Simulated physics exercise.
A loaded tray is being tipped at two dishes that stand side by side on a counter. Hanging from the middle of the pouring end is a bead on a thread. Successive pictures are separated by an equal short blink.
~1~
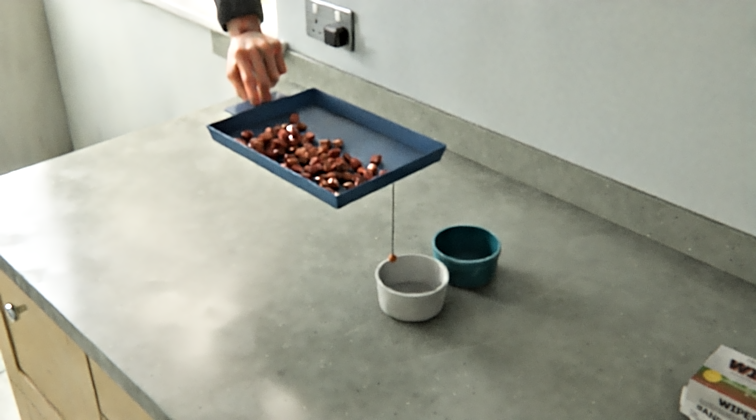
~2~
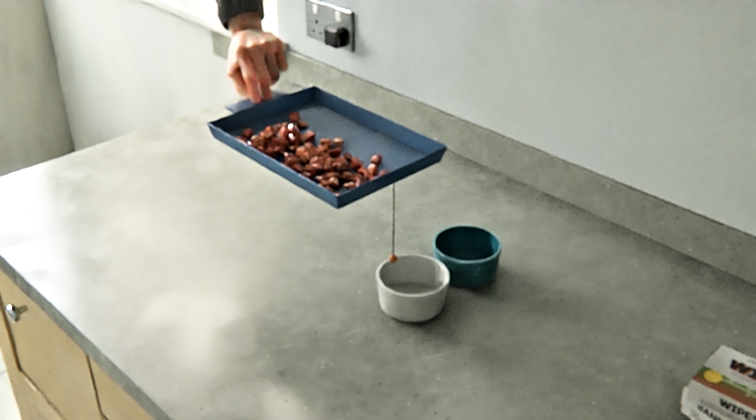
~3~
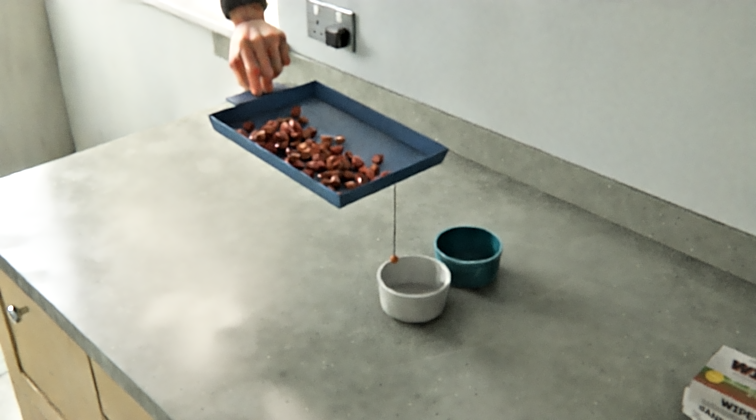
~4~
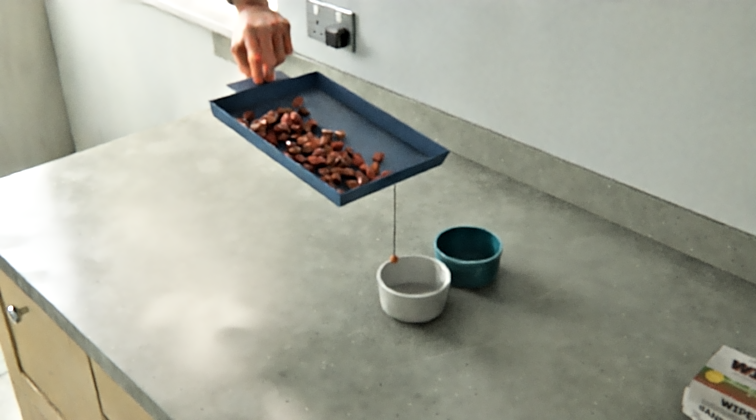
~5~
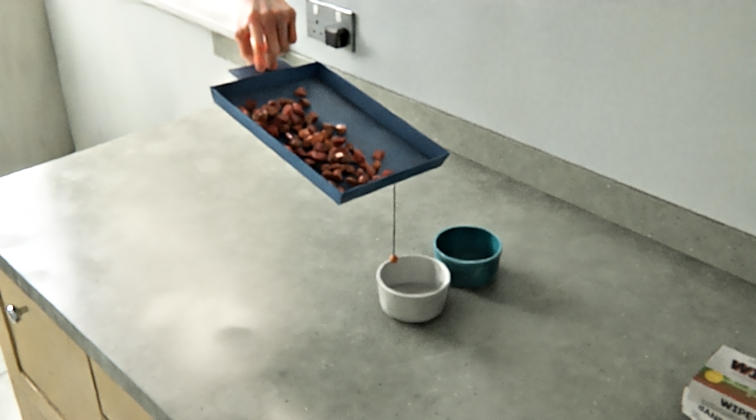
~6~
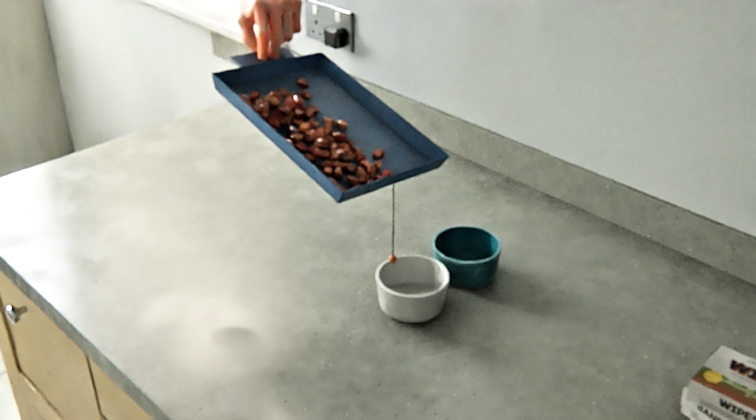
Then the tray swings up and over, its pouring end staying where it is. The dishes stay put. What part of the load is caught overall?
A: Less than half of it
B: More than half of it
The answer is B.
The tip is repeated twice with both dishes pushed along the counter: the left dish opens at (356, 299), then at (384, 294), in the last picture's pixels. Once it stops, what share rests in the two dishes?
Trial 1 30%, trial 2 70%.
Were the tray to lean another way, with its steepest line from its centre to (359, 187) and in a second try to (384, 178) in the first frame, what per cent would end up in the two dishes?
Around 10 per cent first, around 30 per cent next.
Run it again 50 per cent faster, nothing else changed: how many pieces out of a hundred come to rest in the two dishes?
About 60 in a hundred.
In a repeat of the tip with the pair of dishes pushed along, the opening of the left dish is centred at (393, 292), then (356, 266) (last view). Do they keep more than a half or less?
The first try: Most of it. The second: Not half.
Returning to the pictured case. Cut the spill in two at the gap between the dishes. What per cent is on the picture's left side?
It comes to 20 per cent or so.
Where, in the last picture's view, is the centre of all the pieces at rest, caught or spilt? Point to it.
It settles centred around (450, 279).
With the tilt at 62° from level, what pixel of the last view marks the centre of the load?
The load is centred around (405, 154).
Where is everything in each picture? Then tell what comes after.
Corners of the pouring end at (337, 193) and (441, 145), level; middle of the load at (309, 157), bits of crushed brick; left dish at (437, 301); right dish at (492, 267); bead on its thread at (393, 258), in the first frame.
Corners of the pouring end at (338, 193) and (441, 146), level; middle of the load at (310, 156), in the second frame.
Corners of the pouring end at (340, 192) and (443, 148), tipped barely, lowest at the right corner; middle of the load at (311, 152), in the third frame.
Corners of the pouring end at (341, 191) and (444, 150), tipped a little, lowest at the right corner; middle of the load at (311, 146), in the fourth frame.
Corners of the pouring end at (342, 189) and (444, 152), tipped a little, lowest at the right corner; middle of the load at (312, 140), in the fifth frame.
Corners of the pouring end at (343, 188) and (444, 154), tipped clearly, lowest at the right corner; middle of the load at (313, 134); left dish at (438, 302); right dish at (492, 268), in the sixth frame.
Soon, tray tipped steeply; nearly all on the tray; a stray few in the air.
A while on, tray tipped past a quarter turn; about a third on the tray; a small part in the left dish; about a quarter in the right dish; about a quarter outside both; a small part in the air.
Towards the end, tray tipped past a quarter turn; about a third in the left dish; about a third in the right dish; about a third outside both.
Finally, tray tipped past a quarter turn; about a third in the left dish; about a third in the right dish; about a third outside both.
